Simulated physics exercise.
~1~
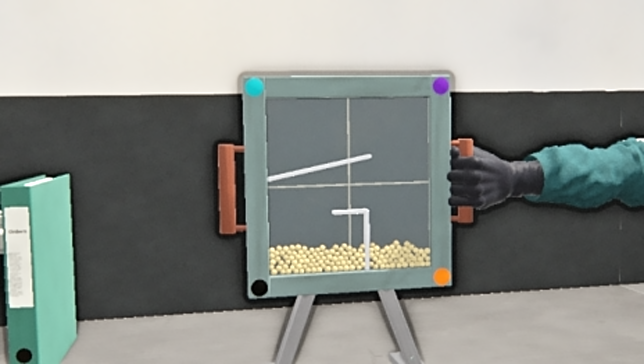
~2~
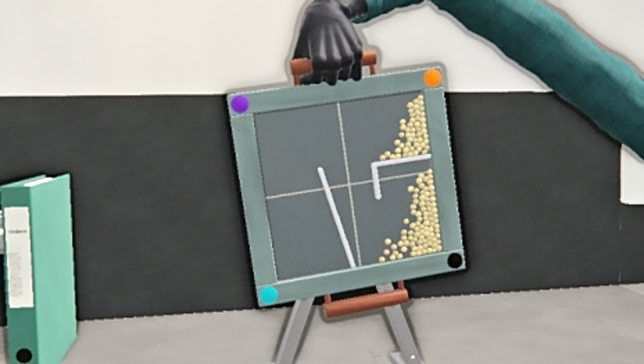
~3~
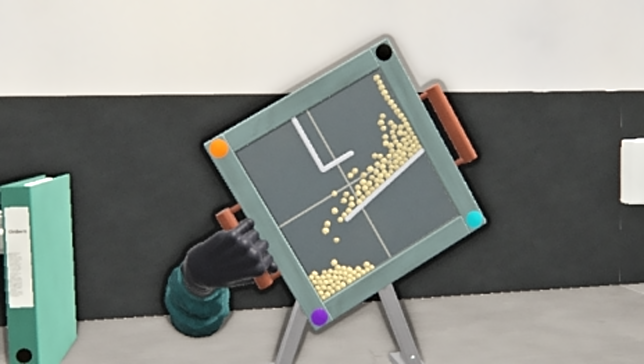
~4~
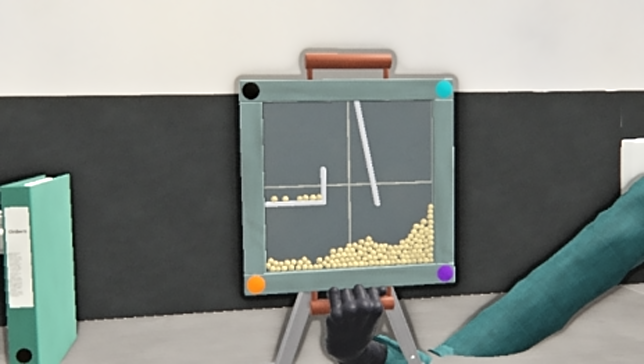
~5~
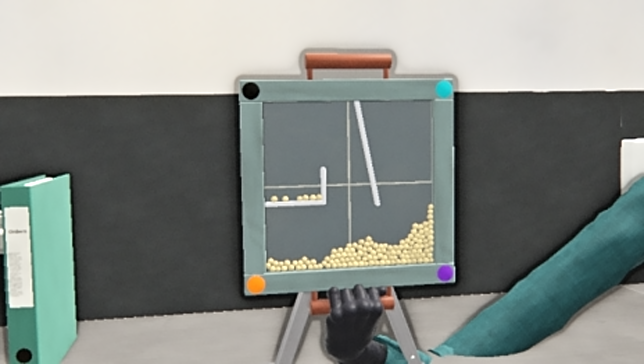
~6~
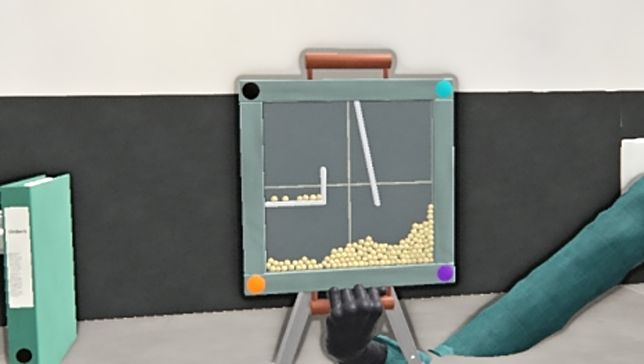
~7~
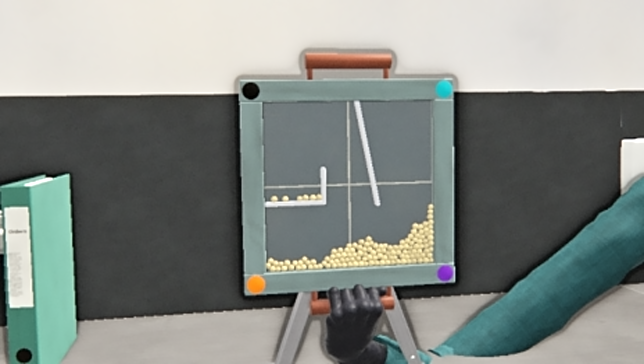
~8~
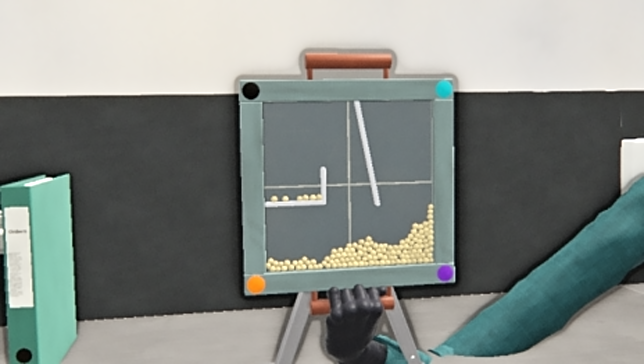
A gloved hand turns the case counterclockwise, and beans settle mostly lower right, some lower left.
